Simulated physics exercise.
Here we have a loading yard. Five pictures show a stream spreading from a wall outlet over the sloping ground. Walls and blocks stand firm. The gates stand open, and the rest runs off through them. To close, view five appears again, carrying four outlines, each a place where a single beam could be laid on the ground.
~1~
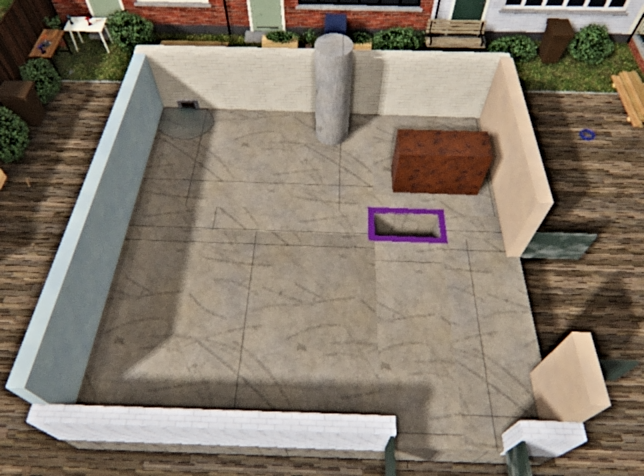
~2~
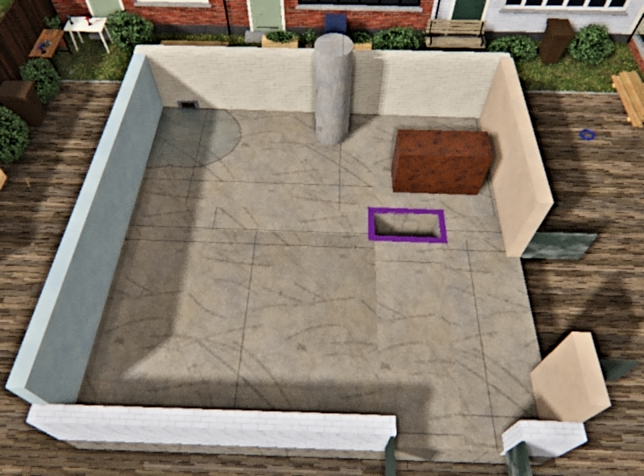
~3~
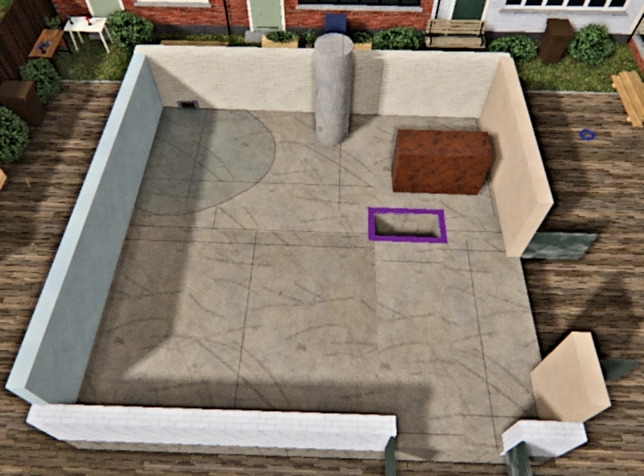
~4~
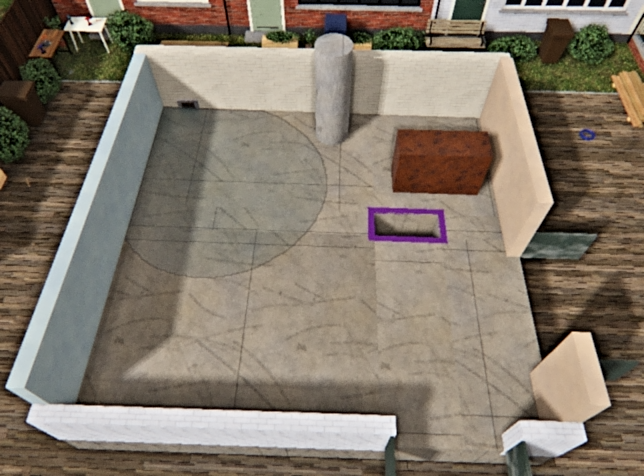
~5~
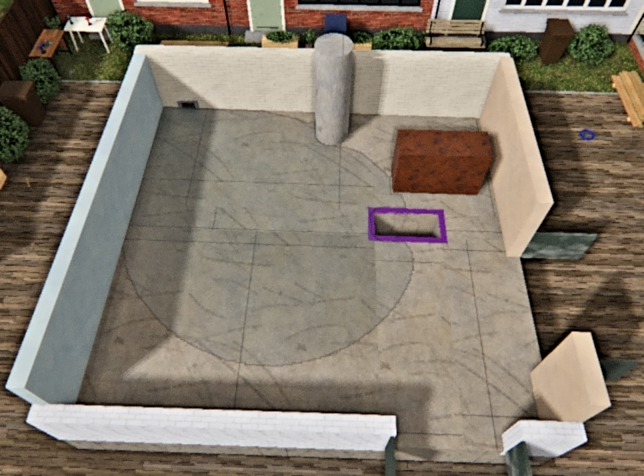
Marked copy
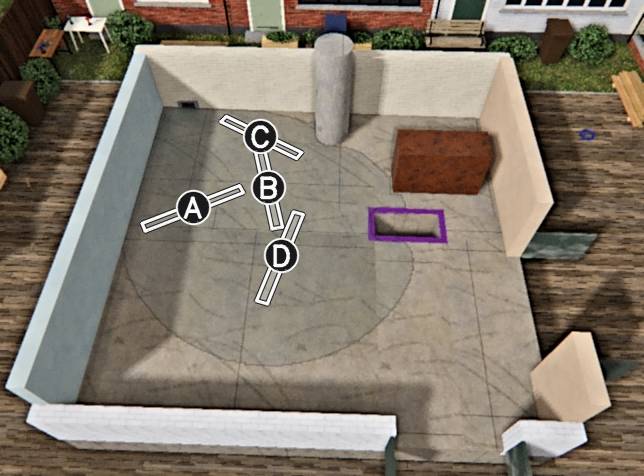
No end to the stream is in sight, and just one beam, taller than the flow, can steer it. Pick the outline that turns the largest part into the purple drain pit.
I would pick position A.
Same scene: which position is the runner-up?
Here it is position D.
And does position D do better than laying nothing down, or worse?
It is better.
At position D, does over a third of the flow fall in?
No, it does not.
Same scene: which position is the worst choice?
The answer is B.
On the marked copy, A from (143, 227) to (241, 189); B from (260, 151) to (277, 227); C from (223, 119) to (299, 155); D from (261, 302) to (298, 213).
With A, about 44 % of the stream goes into the purple drain pit, about 53 % out by the gates.
With B, about 9 % of the stream goes into the purple drain pit, about 90 % out by the gates.
With C, about 20 % of the stream goes into the purple drain pit, about 79 % out by the gates.
With D, about 28 % of the stream goes into the purple drain pit, about 71 % out by the gates.
